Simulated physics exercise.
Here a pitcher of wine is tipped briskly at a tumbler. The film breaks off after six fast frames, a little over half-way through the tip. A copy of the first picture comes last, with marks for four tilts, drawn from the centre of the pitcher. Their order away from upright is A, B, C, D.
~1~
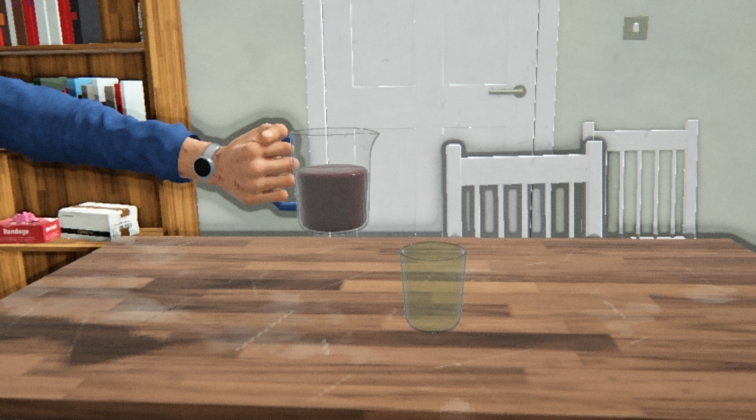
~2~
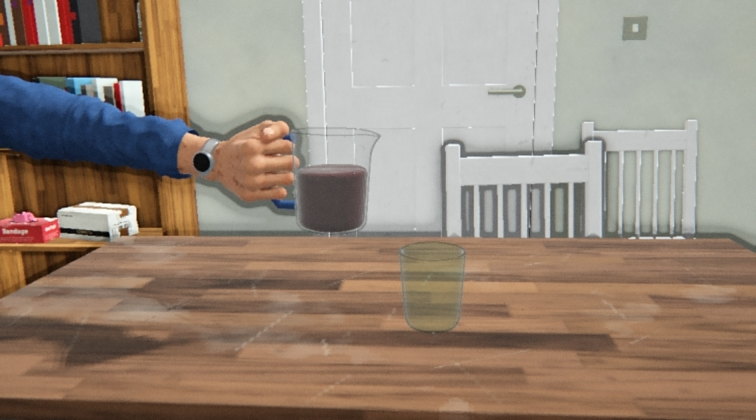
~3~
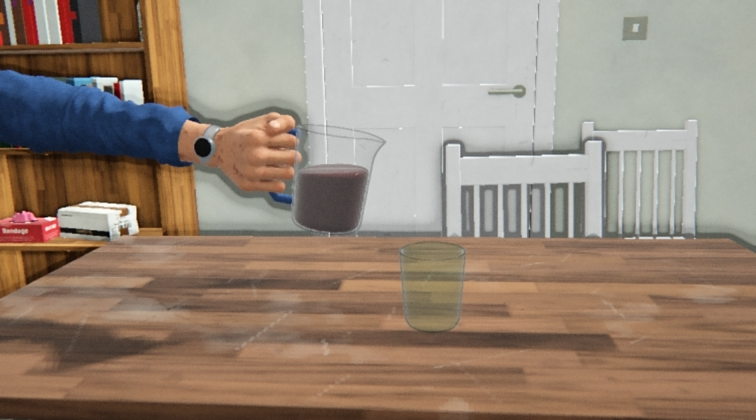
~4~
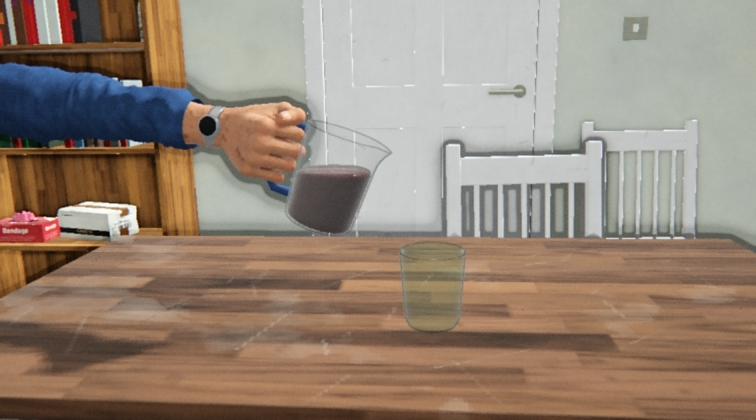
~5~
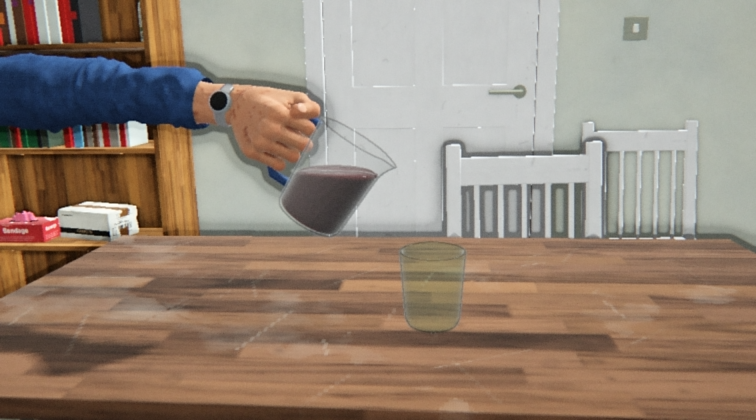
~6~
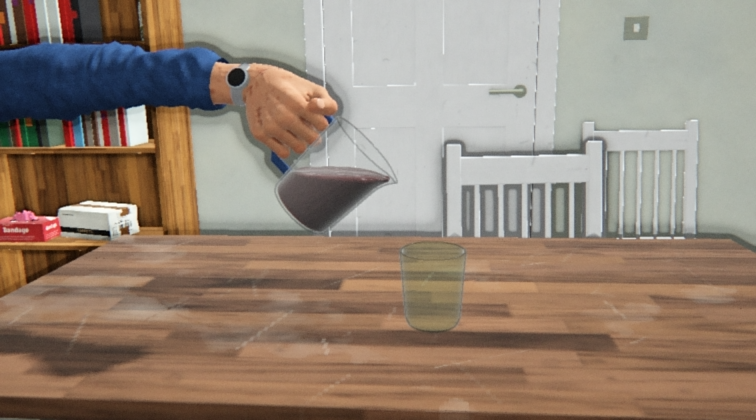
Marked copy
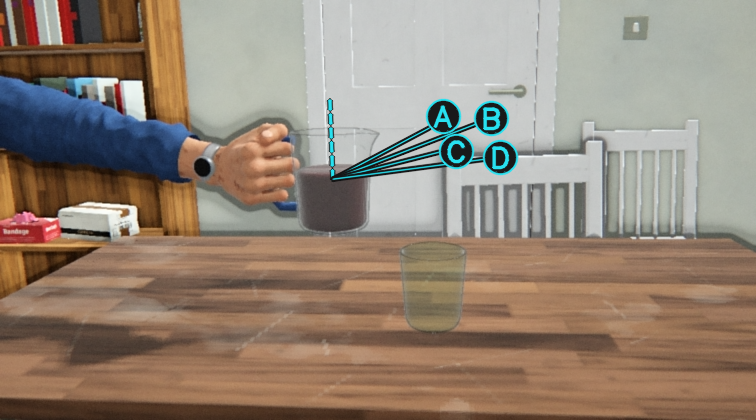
A hand tilts a glass pitcher of dark wine steadily rightward above a tumbler on a table.
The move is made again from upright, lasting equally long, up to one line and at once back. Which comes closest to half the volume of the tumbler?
Go for B.
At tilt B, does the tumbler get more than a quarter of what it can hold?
Yes, clearly.
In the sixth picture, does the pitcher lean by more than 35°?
Yes.
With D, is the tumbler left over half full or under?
Over.
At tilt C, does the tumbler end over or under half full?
Over half.
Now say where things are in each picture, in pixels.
In the first picture, upright, lip at (378, 133); rim of the tumbler round (433, 250); nothing has left yet.
In the second picture, tipped about 2°, lip at (379, 135); nothing has left yet.
In the third picture, tipped about 9°, lip at (385, 141); nothing has left yet.
In the fourth picture, tipped about 20°, lip at (391, 152); nothing has left yet.
In the fifth picture, tipped about 33°, lip at (395, 166); nothing has left yet.
In the sixth picture, tipped about 47°, lip at (397, 181); nothing has left yet.
In cyan, A at (429, 127); B at (475, 124); C at (438, 152); D at (483, 159).
For tilt A, the tumbler ends with about 31 % of what it can hold.
For tilt B, the tumbler ends with about 47 % of what it can hold.
For tilt C, the tumbler ends with about 64 % of what it can hold.
For tilt D, the tumbler ends with about 78 % of what it can hold.
